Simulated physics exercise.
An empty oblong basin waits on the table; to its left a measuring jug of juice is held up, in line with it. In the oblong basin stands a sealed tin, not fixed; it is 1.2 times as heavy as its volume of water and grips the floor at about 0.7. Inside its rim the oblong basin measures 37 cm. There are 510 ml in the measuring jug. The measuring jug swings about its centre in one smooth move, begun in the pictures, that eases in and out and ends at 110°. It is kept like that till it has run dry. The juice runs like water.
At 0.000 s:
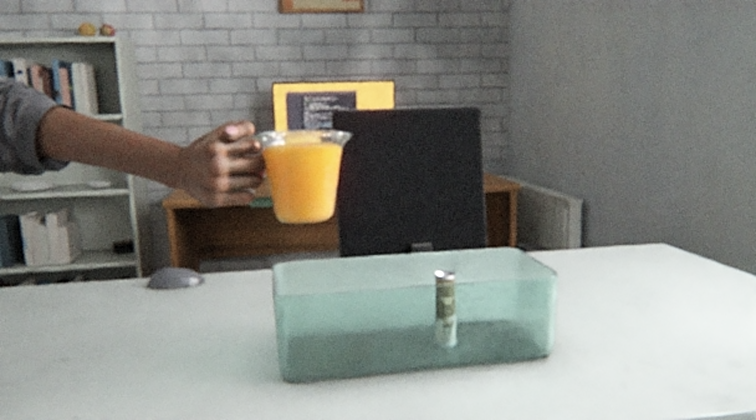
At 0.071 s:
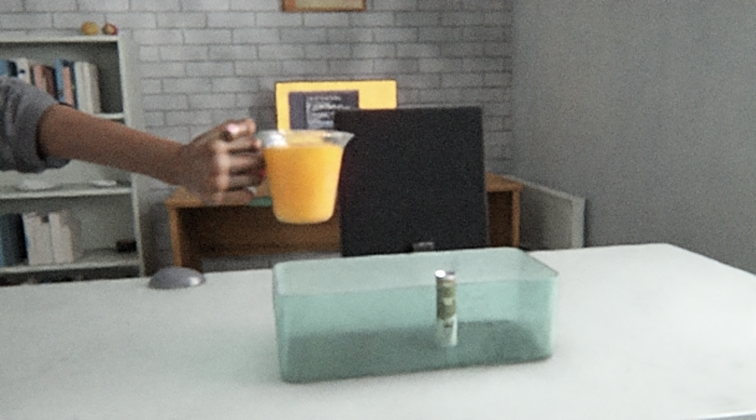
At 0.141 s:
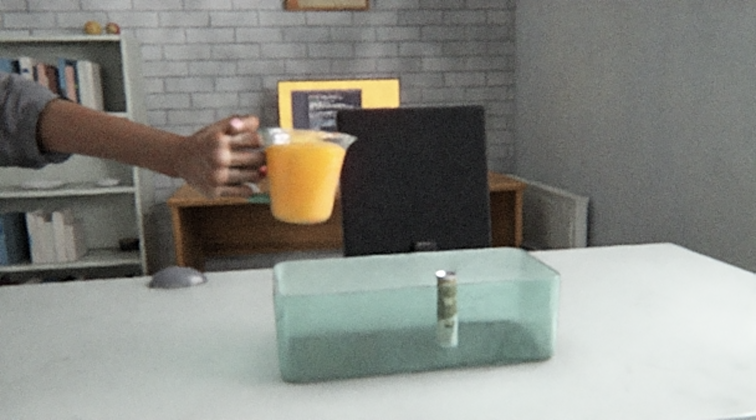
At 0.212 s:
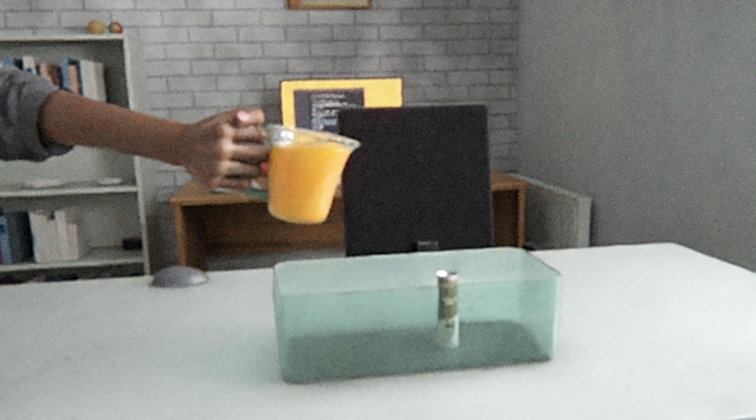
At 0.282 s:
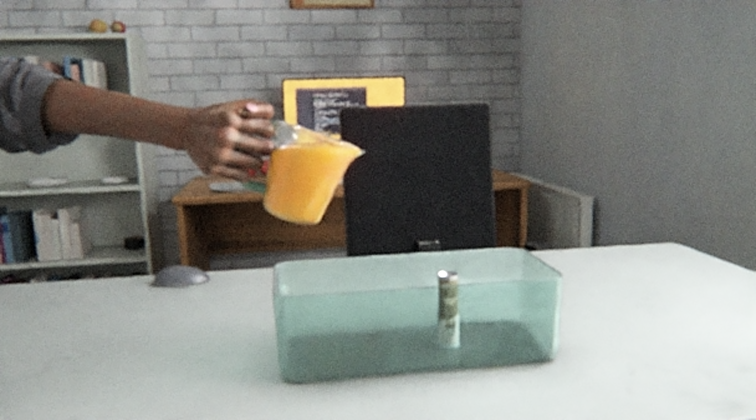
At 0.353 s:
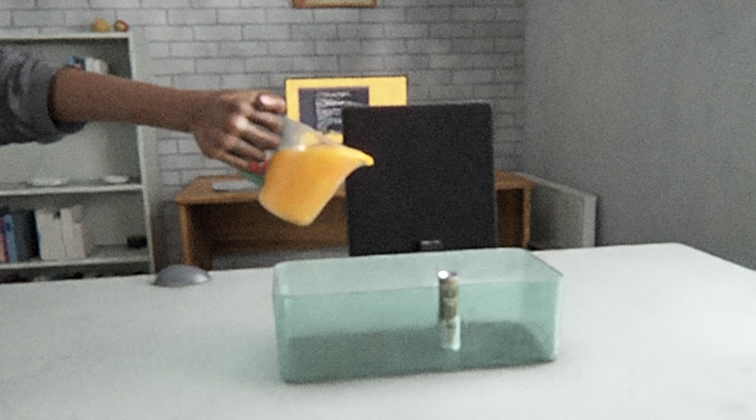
A hand holding a measuring jug of orange juice above a table, tilting it rightward beside an oblong basin containing a tin.
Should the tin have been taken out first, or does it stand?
The tin keeps standing.
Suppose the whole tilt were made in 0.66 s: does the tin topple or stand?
The tin stays up.
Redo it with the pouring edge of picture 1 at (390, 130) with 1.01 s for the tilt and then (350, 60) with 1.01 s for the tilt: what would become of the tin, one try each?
First it topples; then it topples.
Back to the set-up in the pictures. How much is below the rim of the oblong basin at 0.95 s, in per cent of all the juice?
About 86 per cent.
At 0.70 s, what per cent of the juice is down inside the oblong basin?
About 26 per cent.
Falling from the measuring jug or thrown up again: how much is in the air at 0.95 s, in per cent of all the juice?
Near 8 in a hundred.
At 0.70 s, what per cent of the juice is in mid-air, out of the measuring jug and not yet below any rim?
Near 24 in a hundred.
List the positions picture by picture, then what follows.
In the first picture, it leans 0°; its right rim is at (352, 133); the juice meets the walls at (264, 147) and (339, 144); the oblong basin's rim runs from (274, 280) to (537, 262); the tin's top is at (445, 277).
In the second picture, it leans 1°; its right rim is at (354, 134); the juice meets the walls at (264, 147) and (340, 145).
In the third picture, it leans 5°; its right rim is at (357, 137); the juice meets the walls at (266, 146) and (343, 146).
In the fourth picture, it leans 12°; its right rim is at (361, 143); the juice meets the walls at (270, 147) and (349, 146).
In the fifth picture, it leans 20°; its right rim is at (365, 151); the juice meets the walls at (273, 149) and (357, 149).
In the sixth picture, it leans 30°; its right rim is at (368, 162); the juice meets the walls at (275, 152) and (358, 155); 1 per cent is over the edge.
Then, 0.70 s in, the tilt is 86° and 49 per cent is still to pour; the tin stands where it began.
Then, 0.95 s in, the tilt is 109° and 5 per cent is still to pour; the tin stands where it began.
Then, 1.22 s in, the tilt is 110° and 0 per cent is still to pour; the tin stands where it began.
Then, 1.51 s in, the tilt is 110° and 0 per cent is still to pour; the tin stands where it began.
Finally, the tin stands where it began.
